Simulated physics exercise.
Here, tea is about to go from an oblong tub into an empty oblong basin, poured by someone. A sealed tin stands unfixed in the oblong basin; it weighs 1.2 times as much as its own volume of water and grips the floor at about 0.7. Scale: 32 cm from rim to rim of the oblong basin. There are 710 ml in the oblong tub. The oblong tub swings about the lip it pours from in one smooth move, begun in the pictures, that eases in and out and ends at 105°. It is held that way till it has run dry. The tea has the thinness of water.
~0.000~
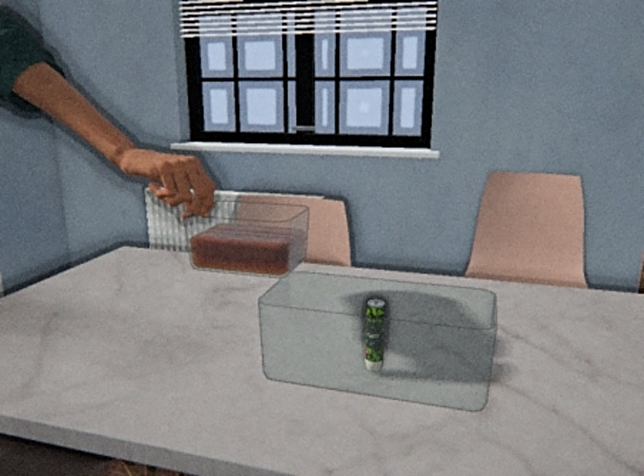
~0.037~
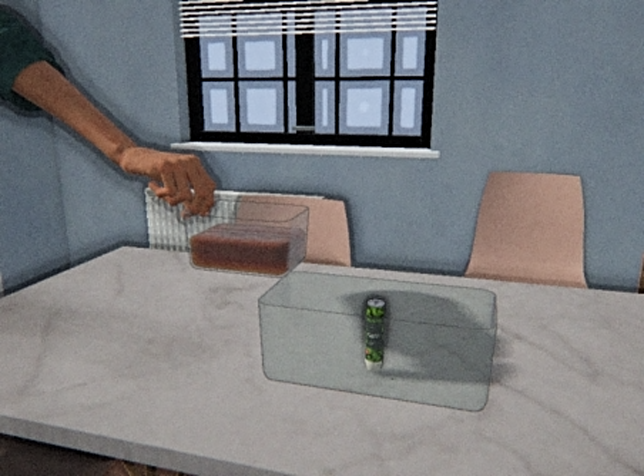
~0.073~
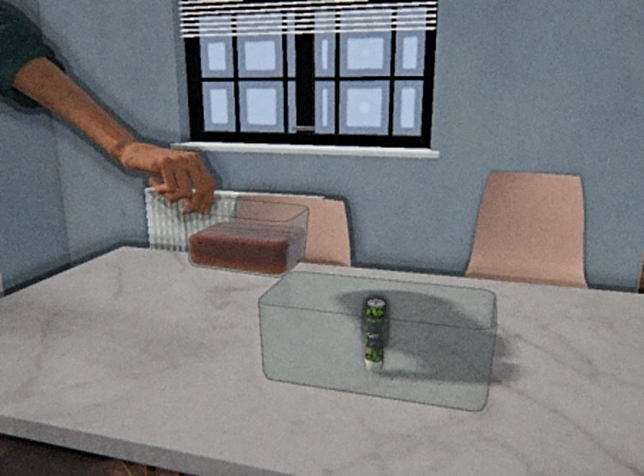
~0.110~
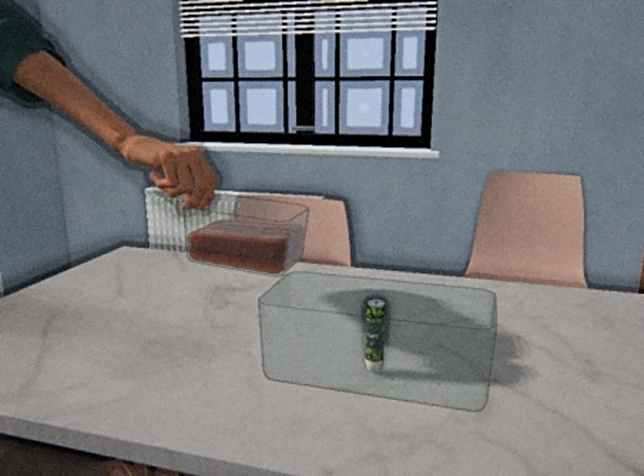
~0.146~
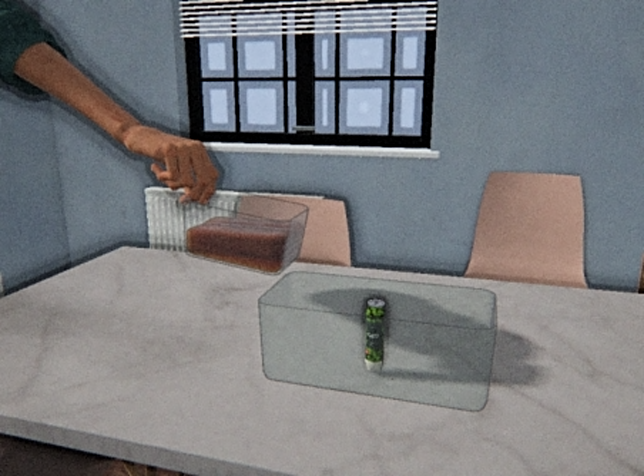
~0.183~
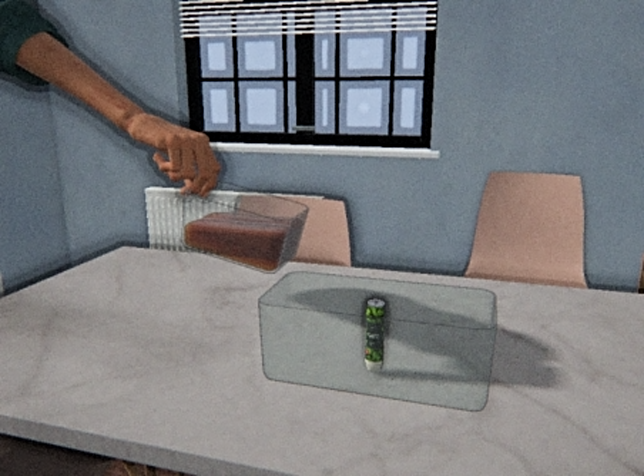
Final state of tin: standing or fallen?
Fallen.
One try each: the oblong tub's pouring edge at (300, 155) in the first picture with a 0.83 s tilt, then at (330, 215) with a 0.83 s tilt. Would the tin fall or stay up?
The tin stays vertical the first time and stays vertical the second time.
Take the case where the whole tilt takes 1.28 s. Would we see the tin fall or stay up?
So the tin will tip over.
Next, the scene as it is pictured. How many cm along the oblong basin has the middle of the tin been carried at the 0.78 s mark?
Near 1 cm.
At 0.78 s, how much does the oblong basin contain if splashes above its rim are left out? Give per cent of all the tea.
Value: Approx. 72 %.
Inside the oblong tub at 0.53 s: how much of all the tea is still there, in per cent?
Close to 70 in a hundred.
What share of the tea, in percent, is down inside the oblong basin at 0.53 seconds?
Close to 1 in a hundred.
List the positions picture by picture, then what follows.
In the first picture, tilt 0°; pouring edge (300, 215); surface from (205, 230) to (299, 236); the oblong basin's rim runs from (274, 287) to (496, 310); the tin's top is at (376, 306).
In the second picture, tilt 1°; pouring edge (300, 215); surface from (205, 229) to (299, 236).
In the third picture, tilt 2°; pouring edge (300, 215); surface from (204, 228) to (298, 234).
In the fourth picture, tilt 4°; pouring edge (300, 215); surface from (203, 226) to (297, 232).
In the fifth picture, tilt 8°; pouring edge (300, 215); surface from (202, 223) to (297, 229).
In the sixth picture, tilt 12°; pouring edge (299, 215); surface from (200, 218) to (296, 225).
After 0.53 s the tilt is 74° and 69 per cent is still to pour; the tin stands where it began.
After 0.78 s the tilt is 104° and 11 per cent is still to pour; the tin leans 8°.
After 1.04 s the tilt is 105° and 0 per cent is still to pour; the tin lies on its side.
After 1.33 s the tilt is 105° and 0 per cent is still to pour; the tin lies on its side.
In the end the tin lies on its side.
